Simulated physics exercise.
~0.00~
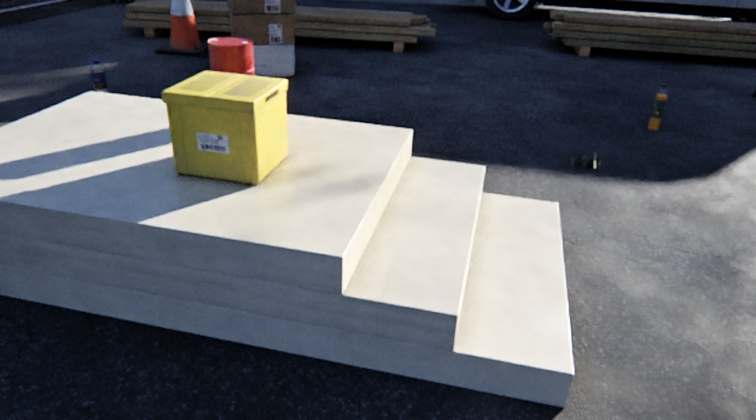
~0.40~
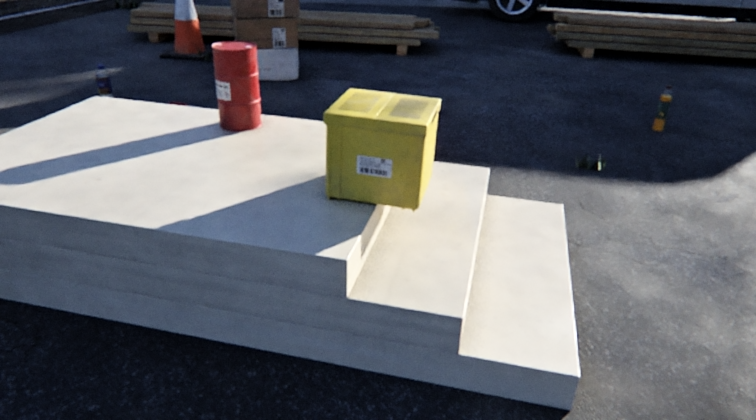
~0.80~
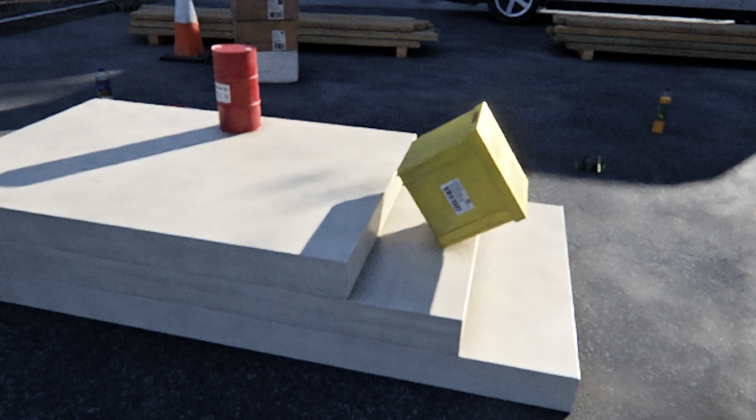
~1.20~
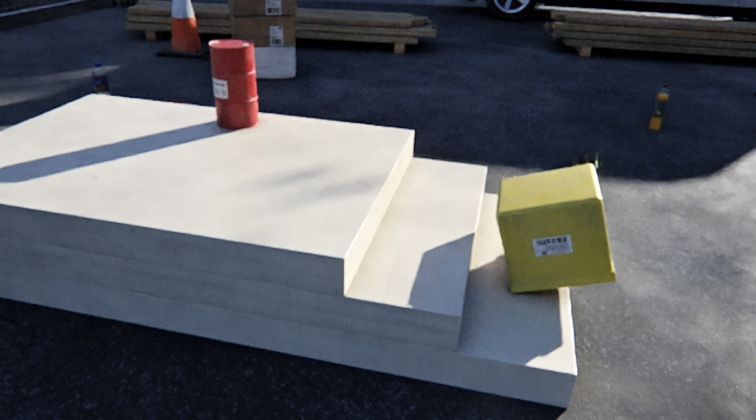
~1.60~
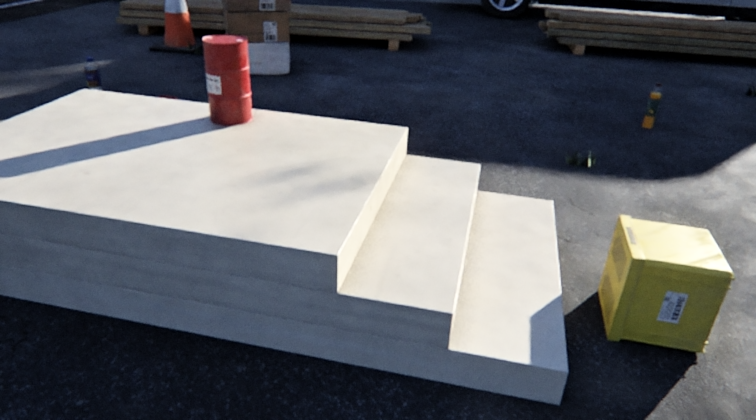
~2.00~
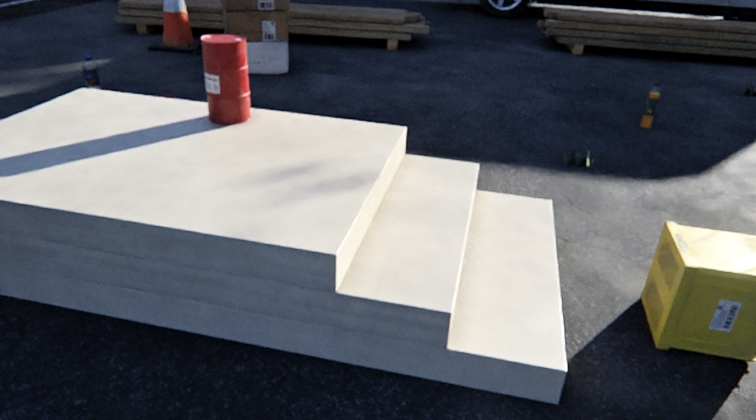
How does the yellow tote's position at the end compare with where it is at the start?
At the start the yellow tote is up on the pale landing, left of the steps and in front of the red canister. By the end it is down on the pavement beyond the lowest step, at the far right of the view.
